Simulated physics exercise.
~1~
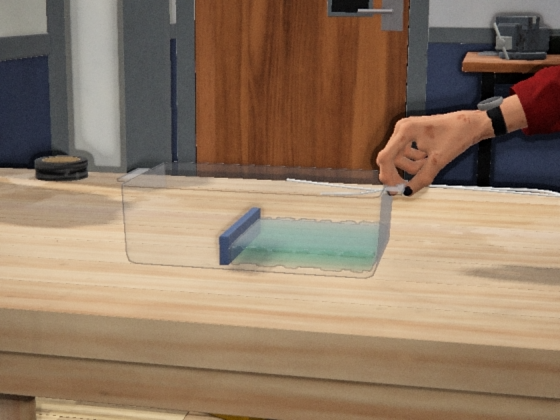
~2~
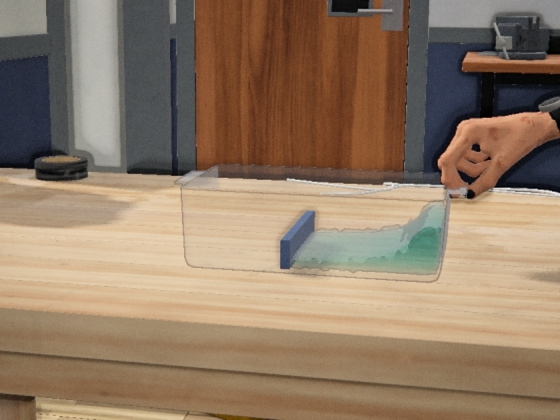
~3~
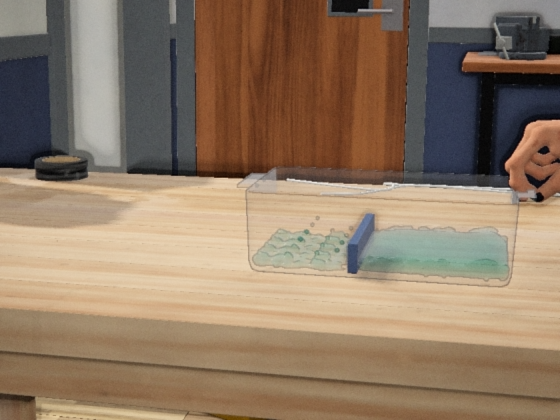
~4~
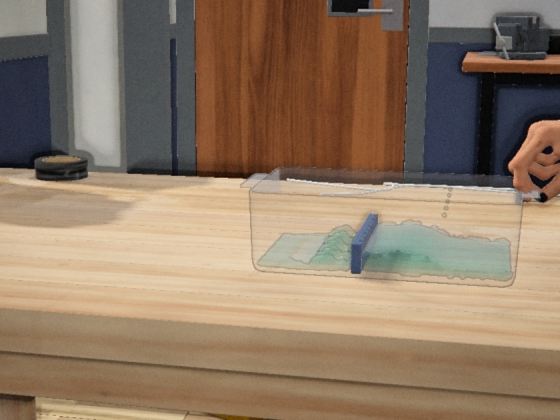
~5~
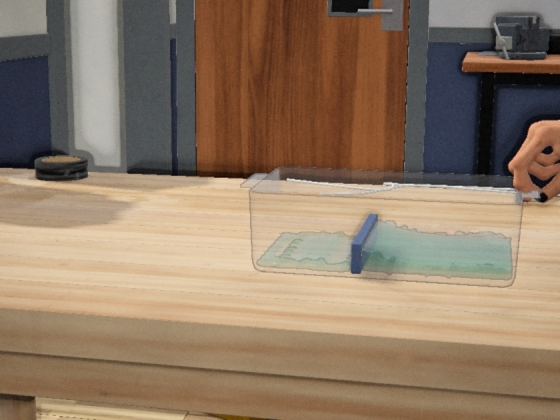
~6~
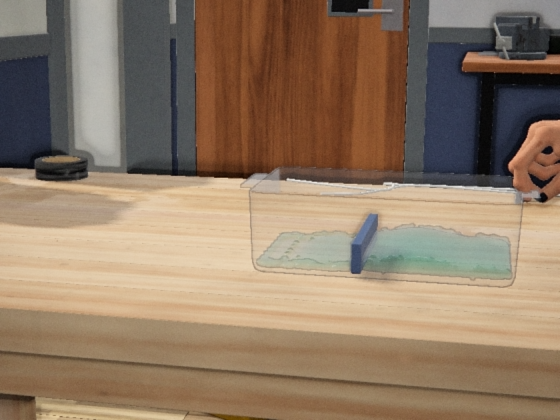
A hand pulled a clear oblong tub to the right across a wooden table, and the greenish water on the right of its blue divider sloshed and splashed over, leaving a little on the left and most still on the right once the tub stopped.
